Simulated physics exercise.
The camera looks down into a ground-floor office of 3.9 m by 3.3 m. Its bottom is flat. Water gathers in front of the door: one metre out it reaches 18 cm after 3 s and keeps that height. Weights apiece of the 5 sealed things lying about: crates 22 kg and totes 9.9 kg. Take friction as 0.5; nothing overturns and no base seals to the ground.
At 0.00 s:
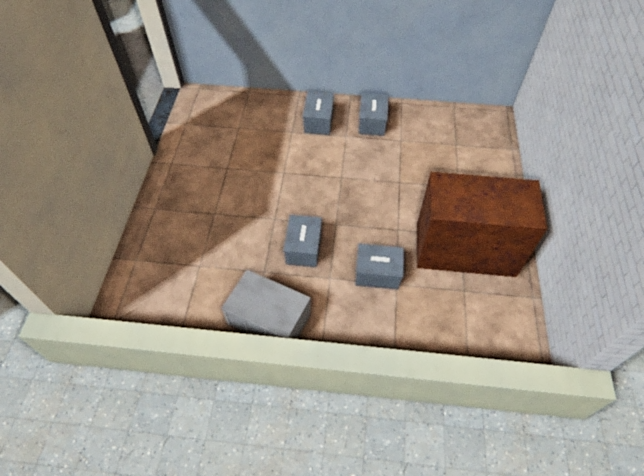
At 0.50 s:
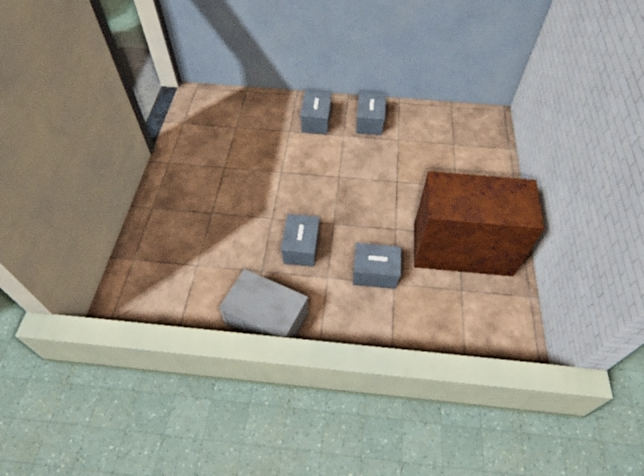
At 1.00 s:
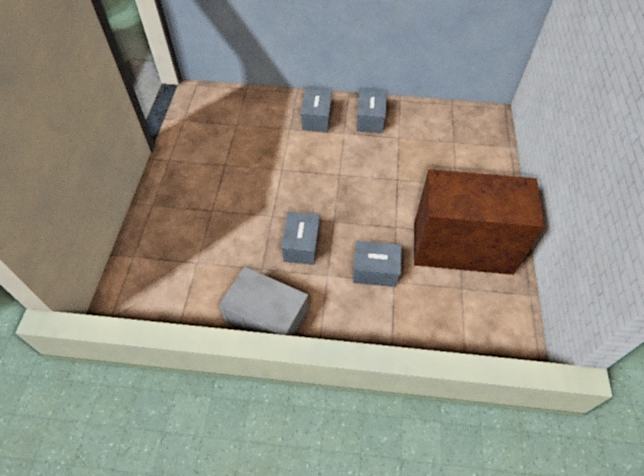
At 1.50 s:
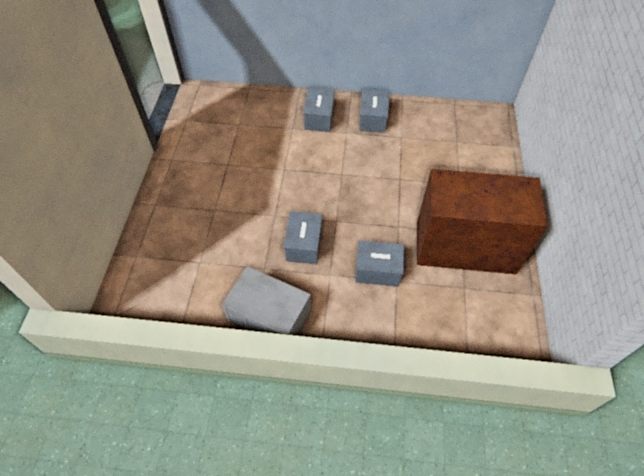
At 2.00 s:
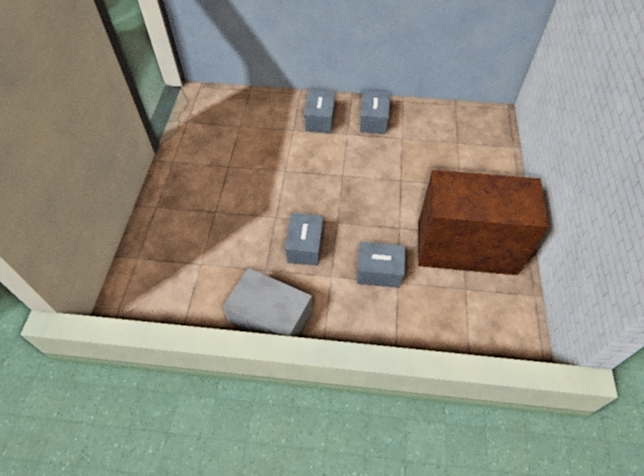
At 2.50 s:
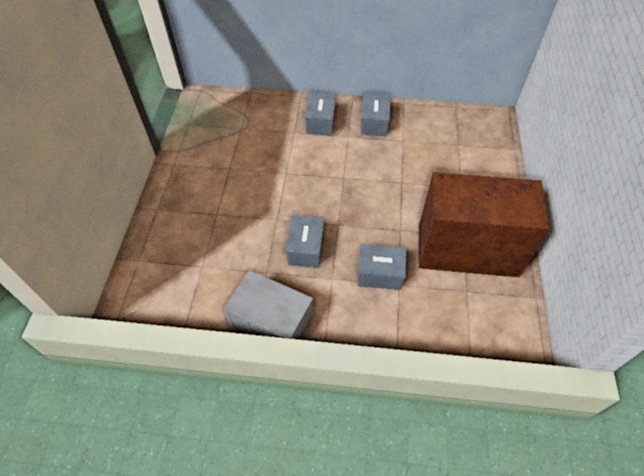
Greenish water covering the paving outside a small room, then spreading thinly inside by the doorway as the boxes stay still.
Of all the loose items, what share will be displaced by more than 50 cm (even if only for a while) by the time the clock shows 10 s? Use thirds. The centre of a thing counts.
It is from one to two thirds.
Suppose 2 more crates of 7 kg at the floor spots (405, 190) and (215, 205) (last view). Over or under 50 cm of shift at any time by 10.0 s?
In turn: More, under.
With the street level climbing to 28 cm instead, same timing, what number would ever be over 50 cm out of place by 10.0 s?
Then 5.
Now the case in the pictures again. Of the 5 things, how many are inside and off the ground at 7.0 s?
I count 0.
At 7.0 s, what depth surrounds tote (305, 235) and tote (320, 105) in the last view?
About 5 and 6 cm.
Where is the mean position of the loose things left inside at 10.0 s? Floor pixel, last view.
At about (388, 230).
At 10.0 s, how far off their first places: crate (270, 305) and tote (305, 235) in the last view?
In that order: 0 cm, 10 cm.
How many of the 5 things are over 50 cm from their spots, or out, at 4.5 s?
I count 0.
After 3.5 s 0 of 5 are over 50 cm from their spots; 0 afloat.
After 4.5 s 0 of 5 are over 50 cm from their spots; 0 afloat.
After 7.0 s 2 of 5 are over 50 cm from their spots; 0 afloat.
After 10.0 s 2 of 5 are over 50 cm from their spots, and 2 have been at some point; 2 afloat.
